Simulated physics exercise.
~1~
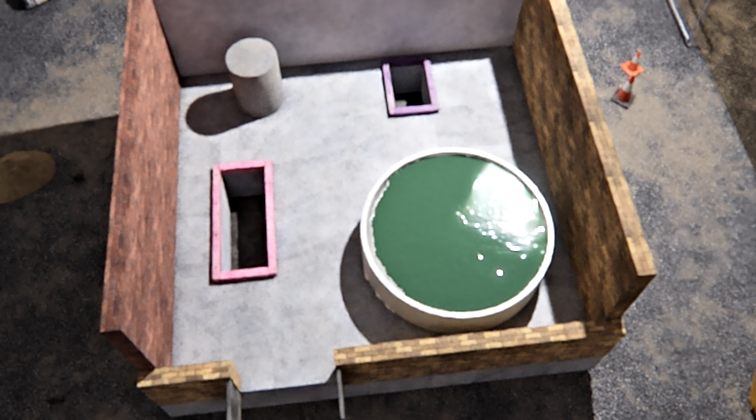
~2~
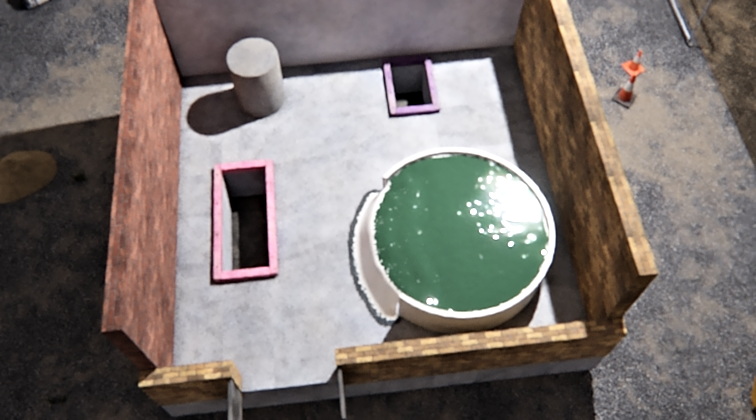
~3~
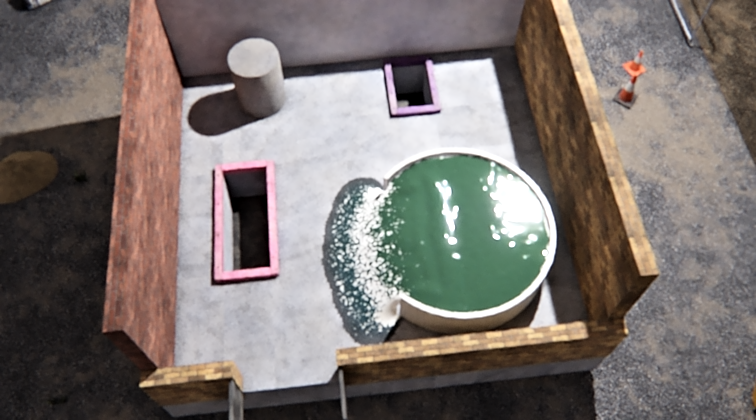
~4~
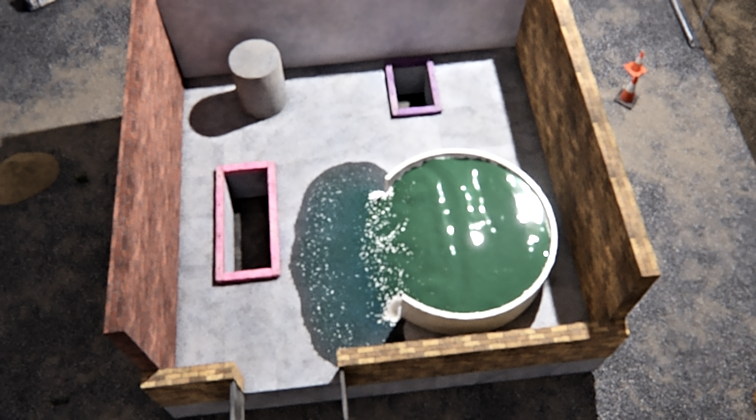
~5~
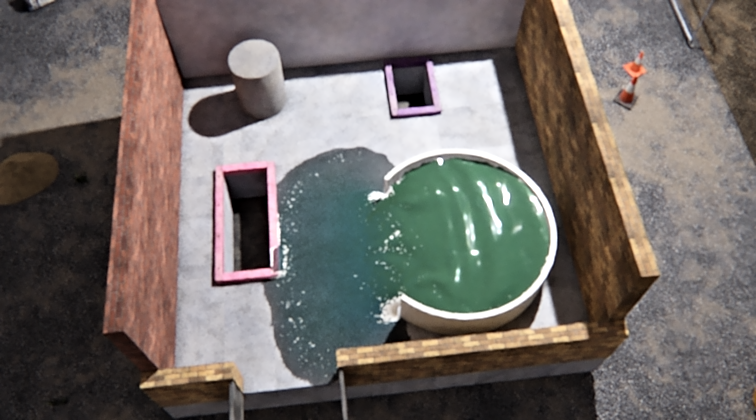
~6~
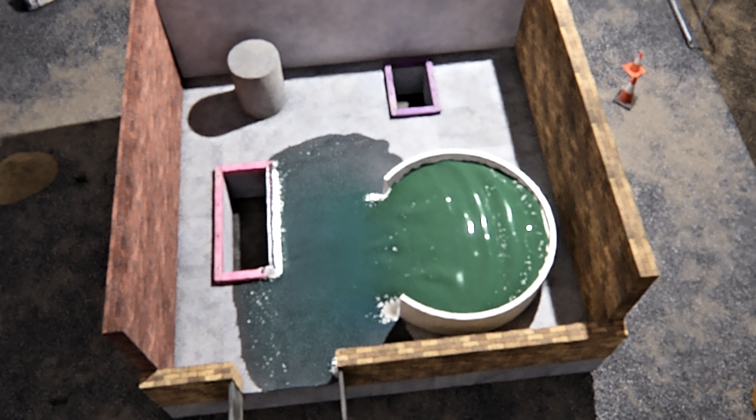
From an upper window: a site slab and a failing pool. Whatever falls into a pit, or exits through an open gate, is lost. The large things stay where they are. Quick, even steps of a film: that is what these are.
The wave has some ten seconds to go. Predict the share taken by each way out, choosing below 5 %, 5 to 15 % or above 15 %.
As I see it, the gate takes in a considerable amount - past fifteen per cent, the pink pit takes in a considerable amount - past fifteen per cent, the purple pit takes in a trifling amount - short of five per cent.
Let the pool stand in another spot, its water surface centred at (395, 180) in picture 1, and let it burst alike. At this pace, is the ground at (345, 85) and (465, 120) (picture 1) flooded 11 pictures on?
Looking at the two spots in order, the first is bone-dry and the second is bone-dry.
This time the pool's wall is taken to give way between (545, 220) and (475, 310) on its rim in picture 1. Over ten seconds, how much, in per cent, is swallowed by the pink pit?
Pink: 0 %.
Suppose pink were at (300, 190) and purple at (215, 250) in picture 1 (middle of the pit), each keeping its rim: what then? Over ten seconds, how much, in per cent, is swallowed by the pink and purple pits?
Measured shares in per cent - pink 20, purple 12.
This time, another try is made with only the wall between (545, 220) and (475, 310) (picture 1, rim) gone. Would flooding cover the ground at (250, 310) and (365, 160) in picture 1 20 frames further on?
The first ends up soaked, the second ends up unsoaked.
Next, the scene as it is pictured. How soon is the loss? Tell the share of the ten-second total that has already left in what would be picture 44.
By then, close to 80 % of it.
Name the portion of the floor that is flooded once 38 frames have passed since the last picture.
Share estimate: About 65 per cent.
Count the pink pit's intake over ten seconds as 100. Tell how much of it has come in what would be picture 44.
Share at that point: Close to 95 in a hundred.
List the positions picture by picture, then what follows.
The first frame shows still water in the round pool at (456, 229).
In the second frame, the front is at a hidden place, out from the gap at (368, 251).
In the third frame, water pours out at (369, 252) and has run to (371, 182).
In the fourth frame, the front is at (345, 167), out from the gap at (370, 253).
In the fifth frame, the front is at (332, 154), out from the gap at (369, 254).
In the sixth frame, the front is at a hidden place, out from the gap at (369, 254).
A moment on, water covers 40 % of the floor; the gate 1 %, the pink pit 6 %, the purple pit 0 %.
Next, water covers 45 % of the floor; the gate 4 %, the pink pit 14 %, the purple pit 0 %.
Then, water covers 60 % of the floor; the gate 8 %, the pink pit 21 %, the purple pit 0 %.
Later, water covers 65 % of the floor; the gate 16 %, the pink pit 25 %, the purple pit 0 %.
In the end, water covers 85 % of the floor; the gate 23 %, the pink pit 26 %, the purple pit 1 %.
